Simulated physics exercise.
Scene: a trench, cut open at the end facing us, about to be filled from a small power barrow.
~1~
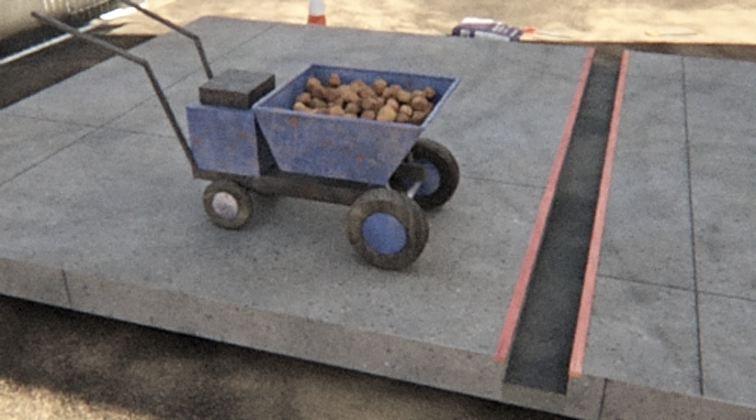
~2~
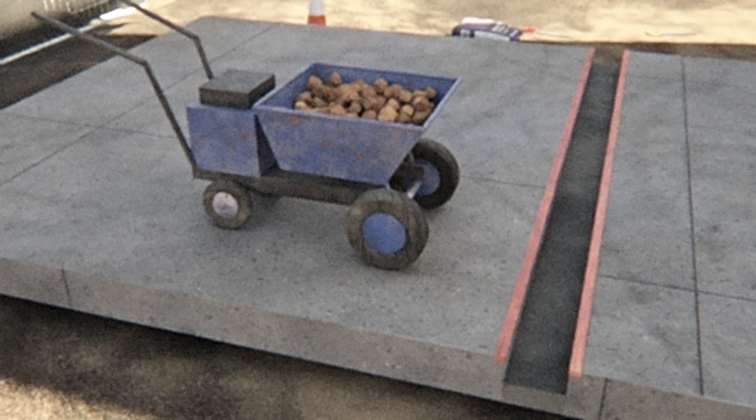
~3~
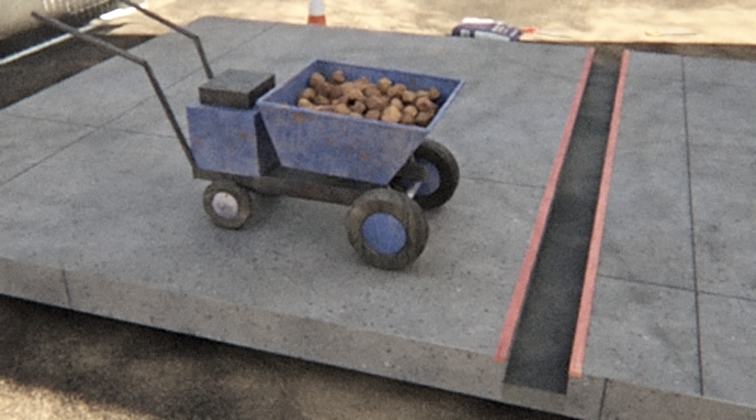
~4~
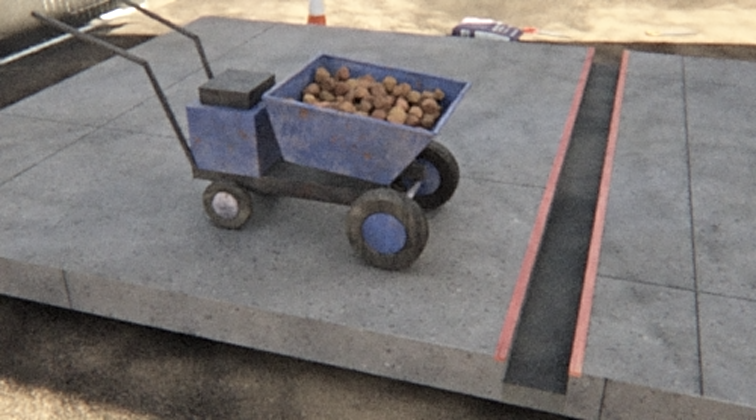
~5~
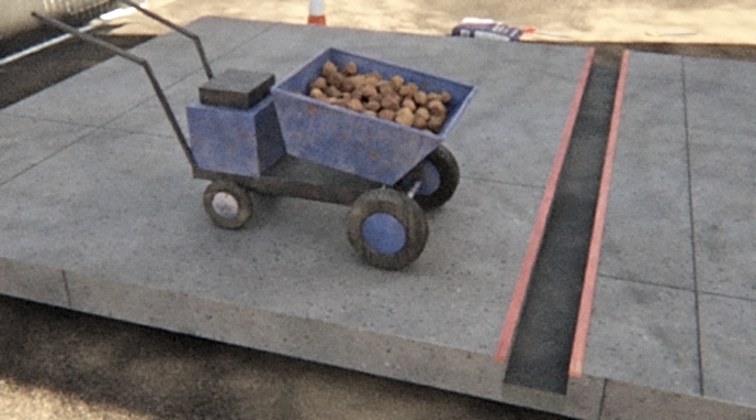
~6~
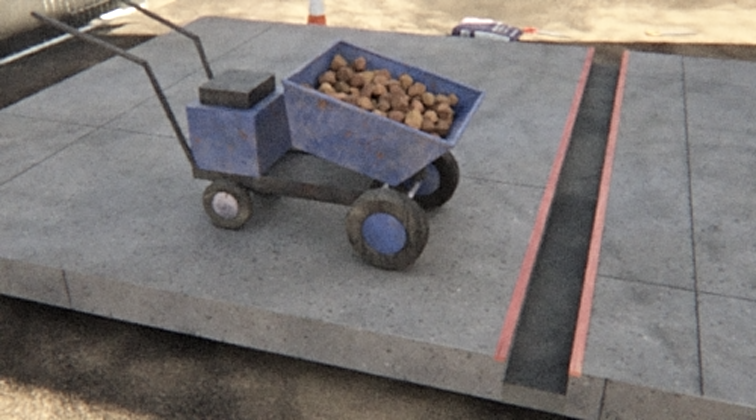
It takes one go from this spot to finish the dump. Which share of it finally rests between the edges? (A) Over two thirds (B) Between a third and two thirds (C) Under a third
Option B: Between a third and two thirds.
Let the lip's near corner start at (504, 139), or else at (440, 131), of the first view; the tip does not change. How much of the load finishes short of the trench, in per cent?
About 0 percent the first time, about 0 percent the second.
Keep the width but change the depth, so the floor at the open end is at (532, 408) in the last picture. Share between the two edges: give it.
That would give roughly 70 percent.
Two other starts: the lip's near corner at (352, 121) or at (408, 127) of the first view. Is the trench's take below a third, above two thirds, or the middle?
Note - stop 1: Under a third; stop 2: The middle third.
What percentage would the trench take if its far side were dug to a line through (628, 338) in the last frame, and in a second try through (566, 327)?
70 % and 50 %, give or take.
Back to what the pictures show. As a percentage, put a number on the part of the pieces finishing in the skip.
35 per cent or so.
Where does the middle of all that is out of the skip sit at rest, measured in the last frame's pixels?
Once nothing moves, the middle sits near (558, 256).
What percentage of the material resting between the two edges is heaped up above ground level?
Around 40 in a hundred.
Soon after the last picture, skip tipped steeply; all in the skip.
A little later, skip tipped right over; most in the skip; a stray few short of the trench; a small part in or heaped over the trench; a stray few falling.
Later still, skip tipped right over; about a third in the skip; a small part short of the trench; about half in or heaped over the trench; a stray few beyond it.
At rest, skip tipped right over; about a third in the skip; a small part short of the trench; about half in or heaped over the trench; a small part beyond it.
